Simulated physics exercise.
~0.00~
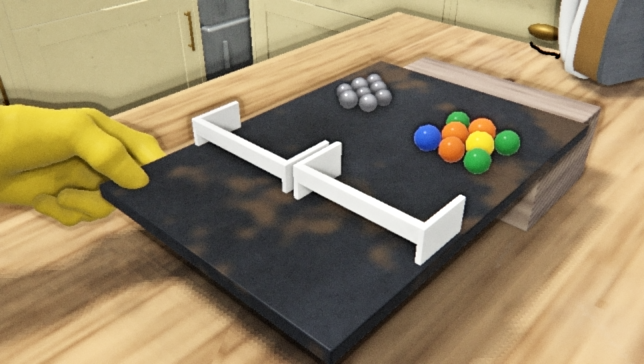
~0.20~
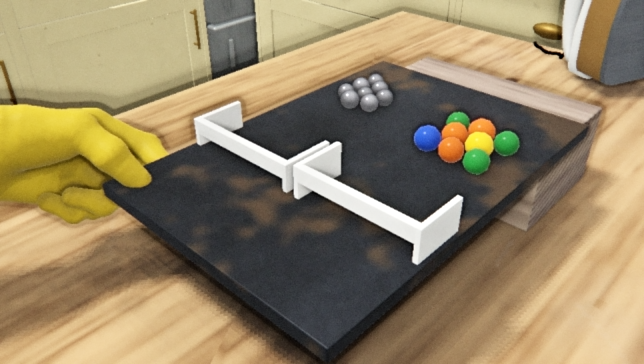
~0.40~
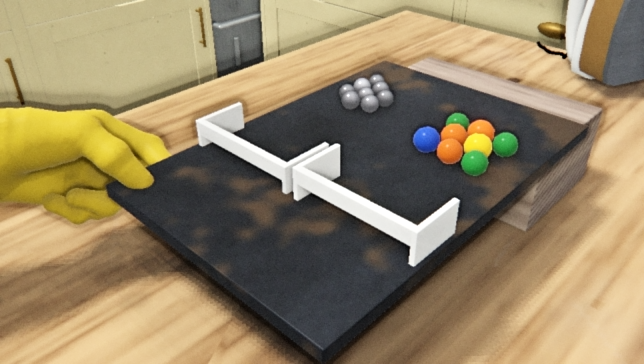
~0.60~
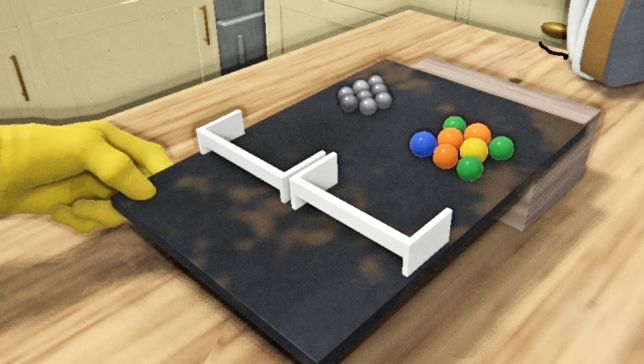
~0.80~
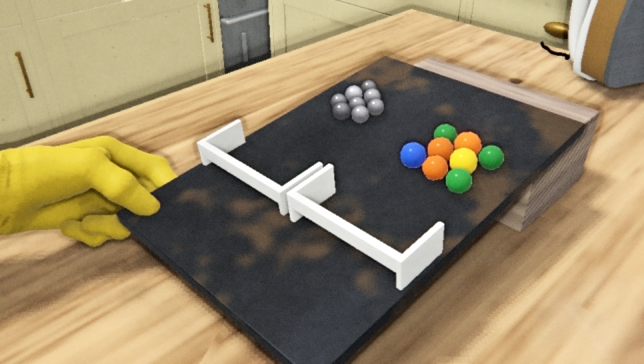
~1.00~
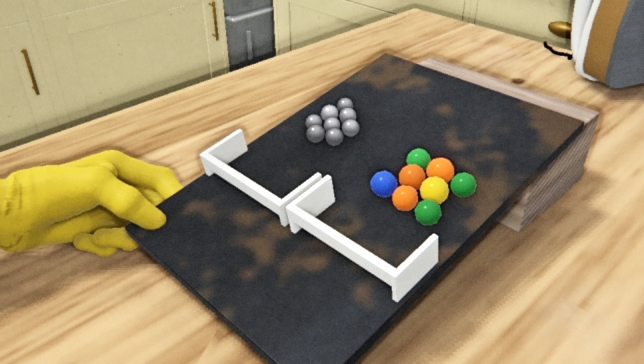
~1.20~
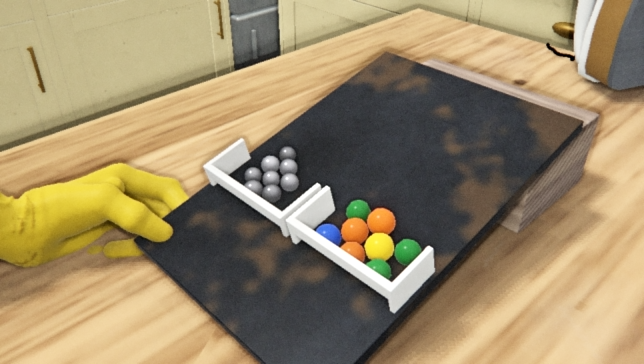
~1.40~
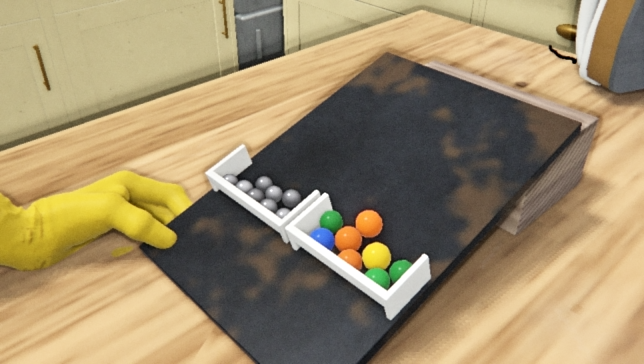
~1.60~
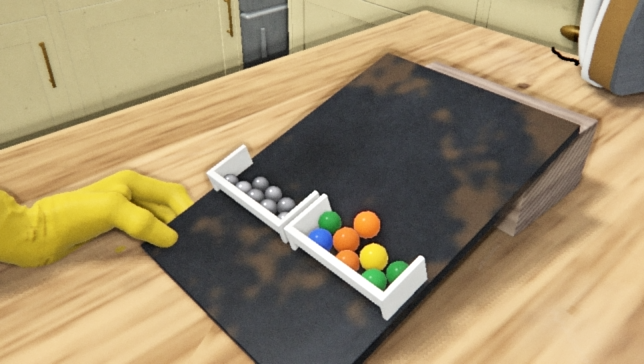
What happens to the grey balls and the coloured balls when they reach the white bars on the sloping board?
Both groups are blocked. The grey balls stay gathered behind the far bar and the coloured balls behind the near one, with none getting through.
